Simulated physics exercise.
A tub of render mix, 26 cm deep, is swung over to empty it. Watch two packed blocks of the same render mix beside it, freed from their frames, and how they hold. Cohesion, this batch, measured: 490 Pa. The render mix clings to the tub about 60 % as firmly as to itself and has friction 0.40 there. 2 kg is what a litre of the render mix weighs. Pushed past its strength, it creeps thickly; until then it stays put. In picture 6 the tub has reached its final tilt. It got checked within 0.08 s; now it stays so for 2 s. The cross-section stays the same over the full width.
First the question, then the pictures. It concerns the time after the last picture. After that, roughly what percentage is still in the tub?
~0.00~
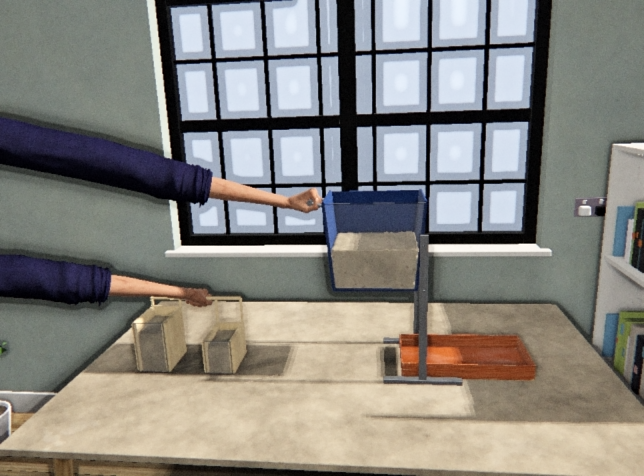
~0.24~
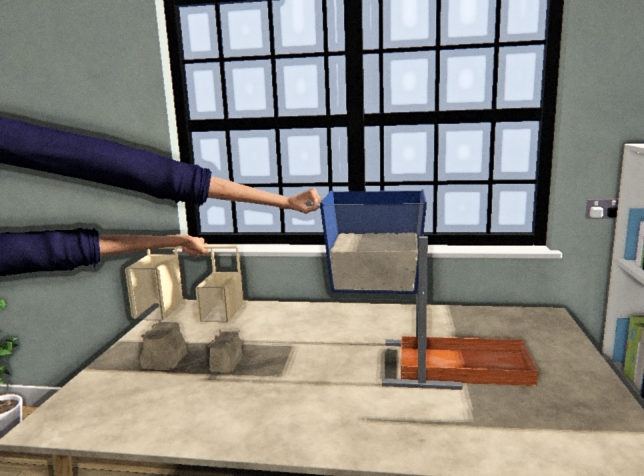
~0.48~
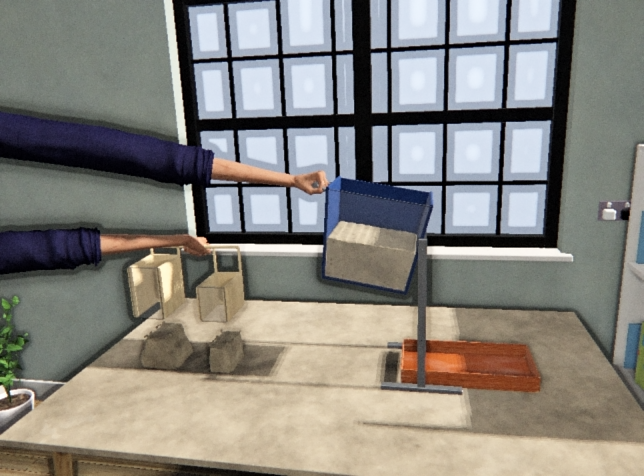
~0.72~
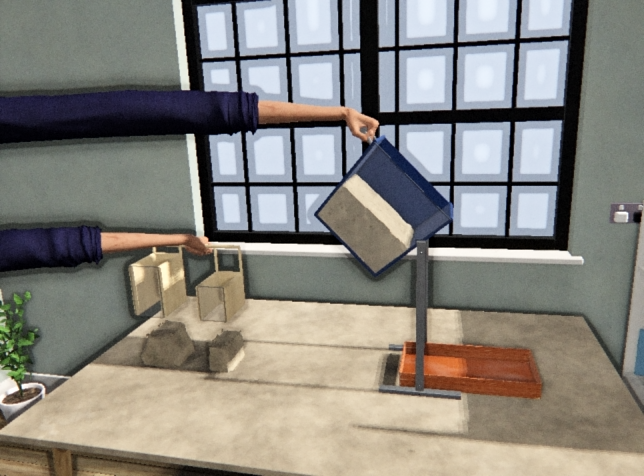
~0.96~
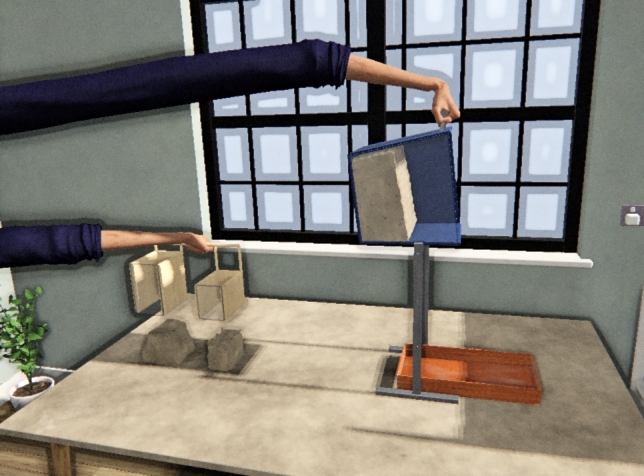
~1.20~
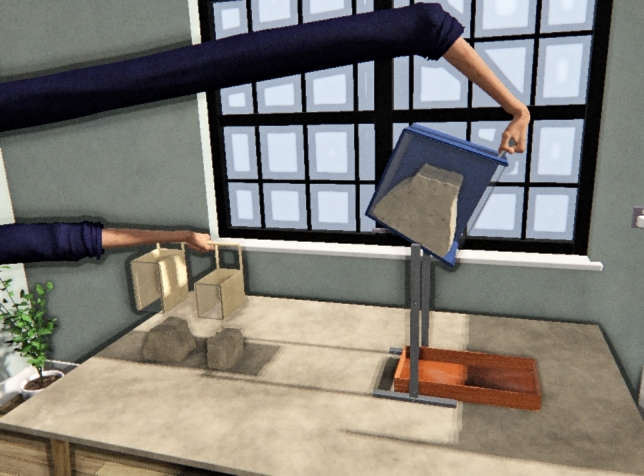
Roughly 0 %.
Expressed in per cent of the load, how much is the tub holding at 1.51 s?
Roughly 14 per cent.
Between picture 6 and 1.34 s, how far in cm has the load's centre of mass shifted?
The distance comes to some 13 cm.
After 1.34 s, the tub is at 115 degrees and holds 58 %.
After 1.51 s, the tub is at 115 degrees and holds 13 %.
After 1.68 s, the tub is at 115 degrees and holds 0 %.
After 1.85 s, the tub is at 115 degrees and holds 0 %.
After 3.20 s, the tub is at 115 degrees and holds 0 %.
